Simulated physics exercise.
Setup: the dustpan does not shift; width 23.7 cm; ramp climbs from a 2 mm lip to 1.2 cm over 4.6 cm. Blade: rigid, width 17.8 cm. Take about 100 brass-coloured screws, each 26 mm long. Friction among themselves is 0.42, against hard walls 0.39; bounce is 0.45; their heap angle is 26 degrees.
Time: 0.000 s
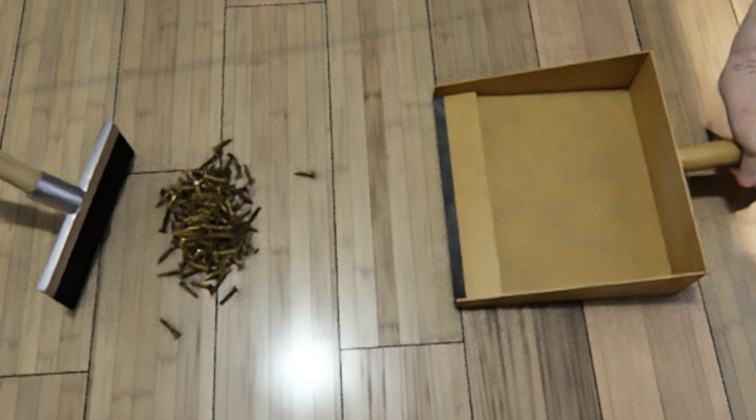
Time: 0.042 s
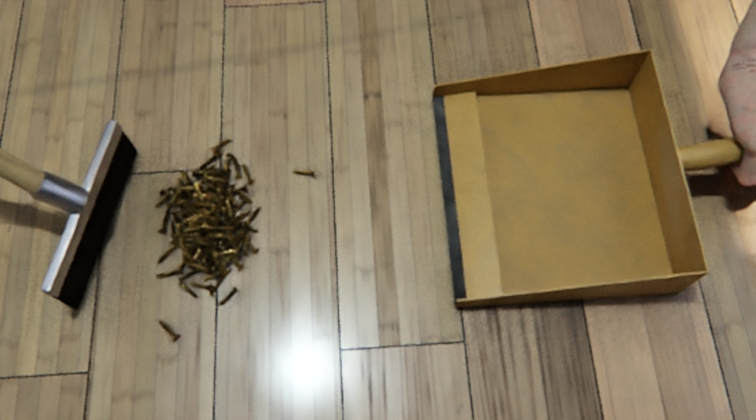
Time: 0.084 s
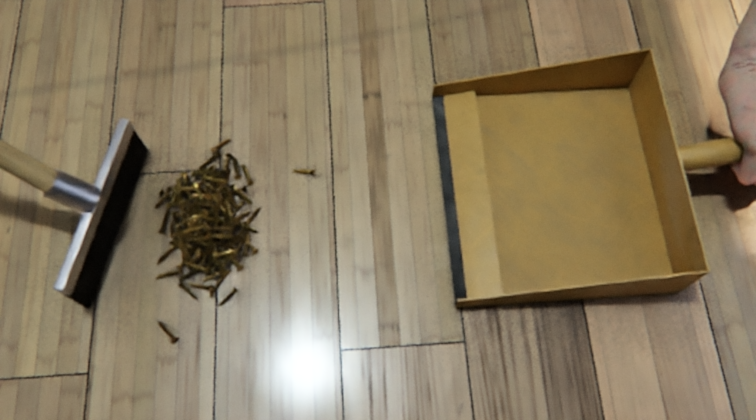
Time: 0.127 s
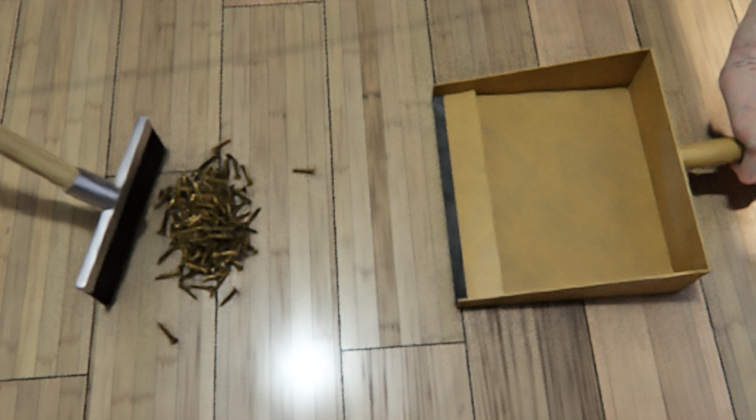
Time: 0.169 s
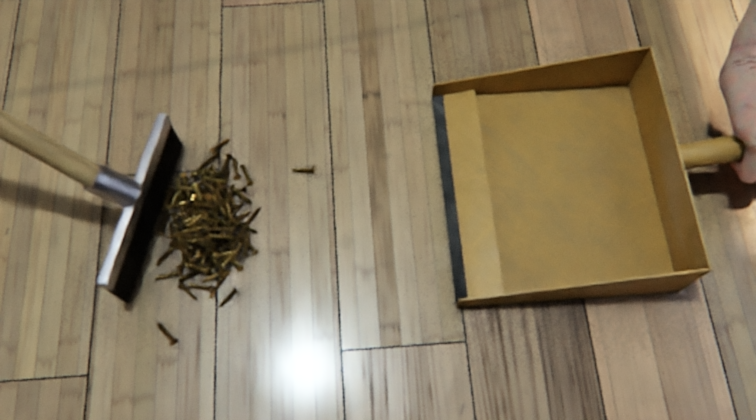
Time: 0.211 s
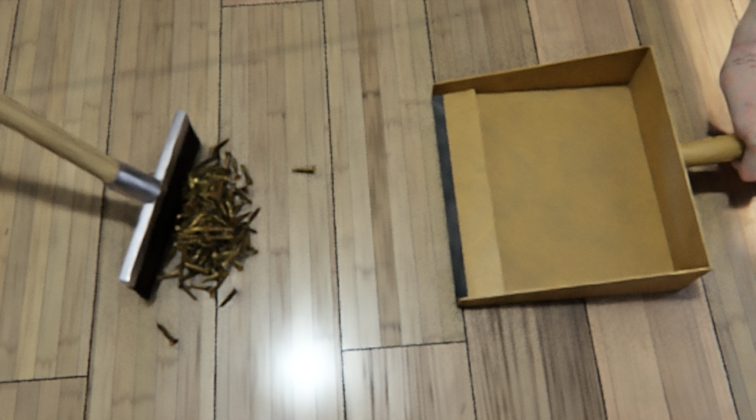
A wooden-handled broom slid slowly right across the wood floor until its dark edge met the left side of a pile of brass-coloured screws, while a hand held a tan dustpan still.
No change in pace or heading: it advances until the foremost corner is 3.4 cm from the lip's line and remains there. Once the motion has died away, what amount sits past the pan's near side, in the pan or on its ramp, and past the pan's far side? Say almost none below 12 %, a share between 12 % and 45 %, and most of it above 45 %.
In the end past the pan's near side: It will be a small share, in the pan or on its ramp: It will be a small share, past the pan's far side: It will be a small share.
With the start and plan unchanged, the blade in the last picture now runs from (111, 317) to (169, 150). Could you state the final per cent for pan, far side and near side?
Split: Pan = 5, far = 0, near = 40.
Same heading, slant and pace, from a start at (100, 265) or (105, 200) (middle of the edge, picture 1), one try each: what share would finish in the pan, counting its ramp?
The two tries give about 0 % and about 0 %.
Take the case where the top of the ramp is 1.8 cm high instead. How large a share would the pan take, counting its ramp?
About 0 %.
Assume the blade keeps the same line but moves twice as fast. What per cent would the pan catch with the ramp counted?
I'd put it at close to 15 per cent.
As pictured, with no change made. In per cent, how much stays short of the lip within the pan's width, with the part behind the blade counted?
About 95 per cent.
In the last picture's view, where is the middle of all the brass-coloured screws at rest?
Approximately (416, 211) in the last picture.
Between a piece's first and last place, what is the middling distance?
That distance is close to 22 cm.
After 0.45 s, middle of the blade 17 cm from the lip; 0 % over the lip, far side 0 %, near side 0 %.
After 0.61 s, middle of the blade 10 cm from the lip; 0 % over the lip, far side 0 %, near side 5 %.
Then, at 0.90 s, middle of the blade 6 cm from the lip; 0 % over the lip, far side 0 %, near side 5 %.
At rest (1.4 s), near side 5 %, pan 0 %, far side 0 %, in front of the lip or behind the blade 95 %.
